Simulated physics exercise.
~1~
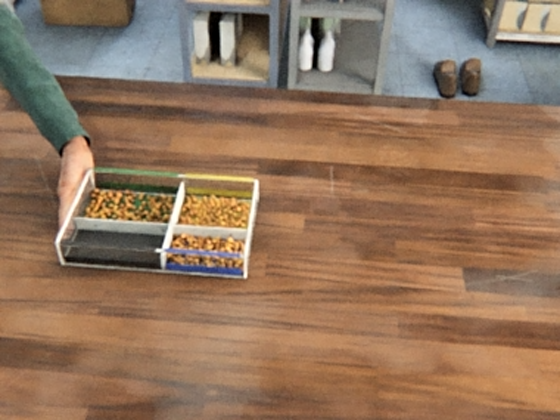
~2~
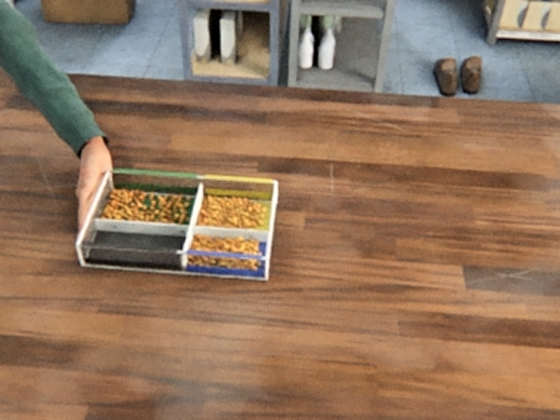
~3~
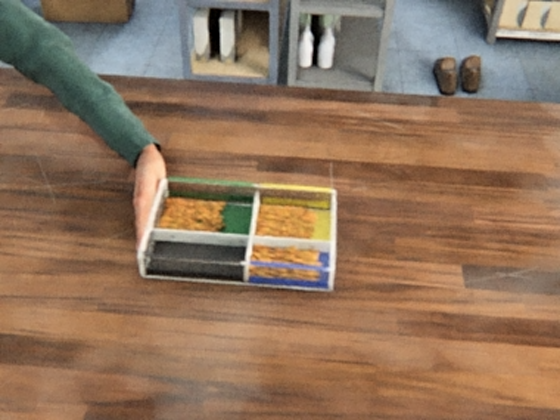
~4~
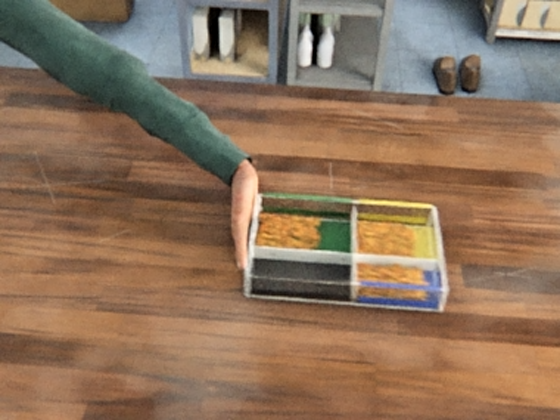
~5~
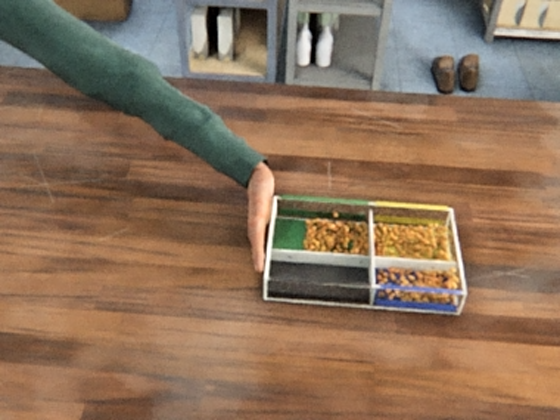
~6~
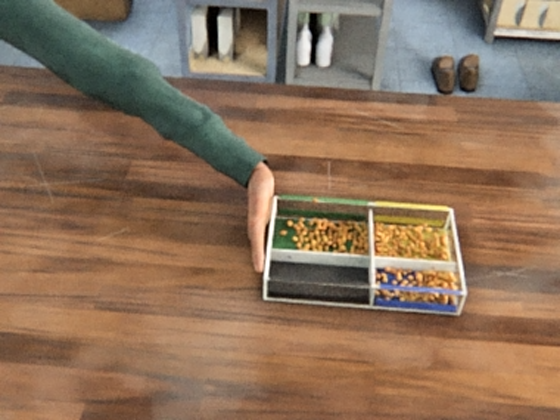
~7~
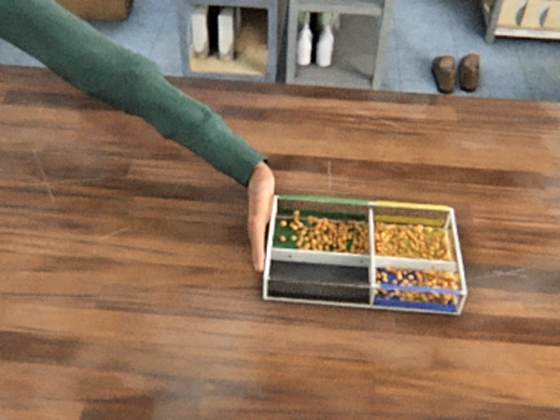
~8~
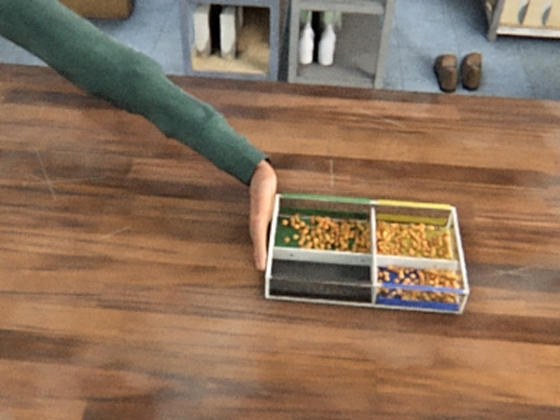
Divided tray of roasted chickpeas sliding right across a wooden table, pushed by a green-sleeved arm, then stopping, pieces settling within their compartments.
